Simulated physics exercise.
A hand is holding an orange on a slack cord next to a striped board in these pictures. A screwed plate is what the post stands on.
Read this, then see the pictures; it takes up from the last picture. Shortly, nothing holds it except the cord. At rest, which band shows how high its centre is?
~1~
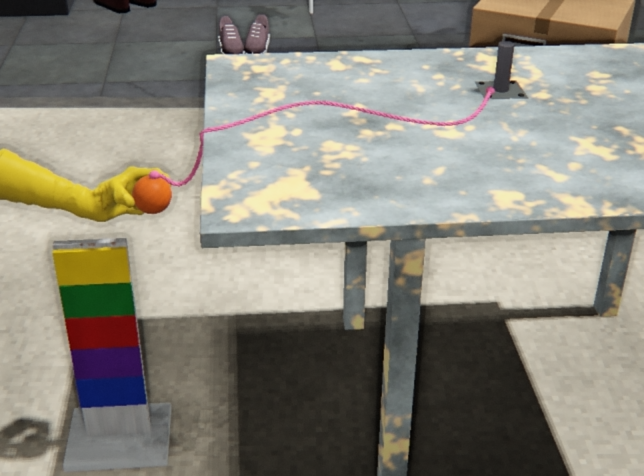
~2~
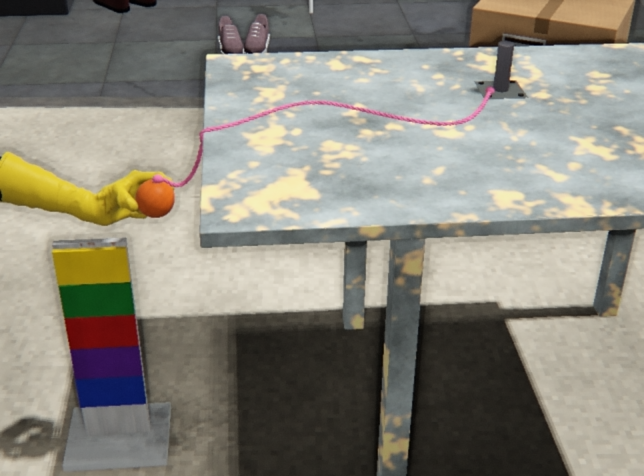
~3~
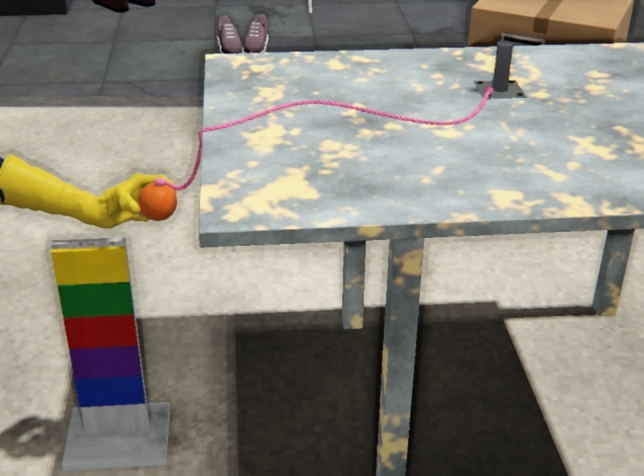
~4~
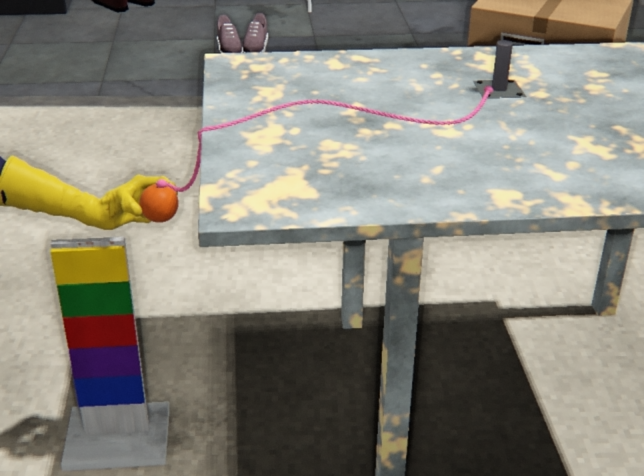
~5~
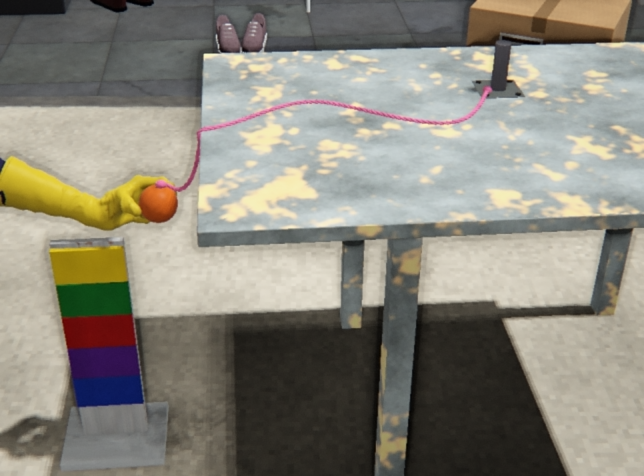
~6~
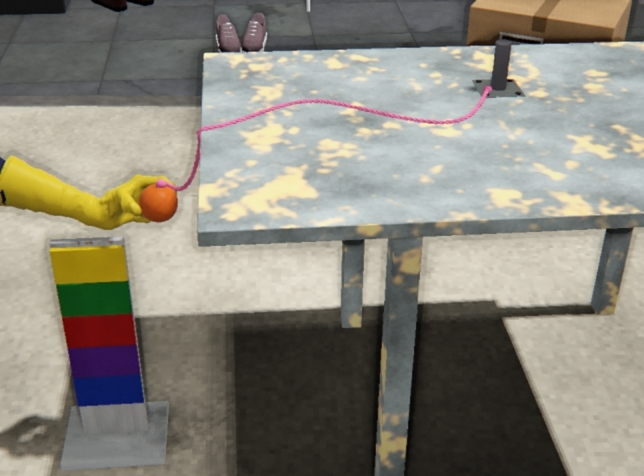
The green band shows it.
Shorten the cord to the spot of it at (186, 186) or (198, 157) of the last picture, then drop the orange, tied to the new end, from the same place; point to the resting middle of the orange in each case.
Roughly (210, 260), (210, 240).
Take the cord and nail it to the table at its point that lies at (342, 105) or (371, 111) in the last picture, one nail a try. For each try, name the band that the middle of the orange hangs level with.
Note: Try 1 yellow; try 2 yellow.
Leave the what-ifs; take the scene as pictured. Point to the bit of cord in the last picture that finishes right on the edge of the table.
Go for the one at (257, 114).
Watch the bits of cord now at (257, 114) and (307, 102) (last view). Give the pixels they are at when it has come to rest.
I'd put the first at about (201, 131) and the other at about (256, 117).
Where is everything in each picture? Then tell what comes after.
The first picture shows orange (152, 195); yellow (92, 268); green (97, 302); red (102, 333); purple (107, 364); blue (111, 393).
The second picture shows orange (155, 199); cord through (482, 106) (424, 123) (352, 108) (275, 110) (204, 135).
The third picture shows orange (157, 201).
The fourth picture shows orange (159, 203); cord through (481, 105) (423, 122) (350, 107) (273, 109) (202, 135).
The fifth picture shows orange (159, 204).
The sixth picture shows orange (159, 203); cord through (480, 105) (422, 121) (349, 106) (273, 109) (201, 134).
Early on, orange near (186, 278); level with green.
Midway, orange near (246, 274); level with green.
Near the end, orange near (205, 279); level with green.
Finally, orange near (202, 279); level with green. Its centre hangs level with the green band.
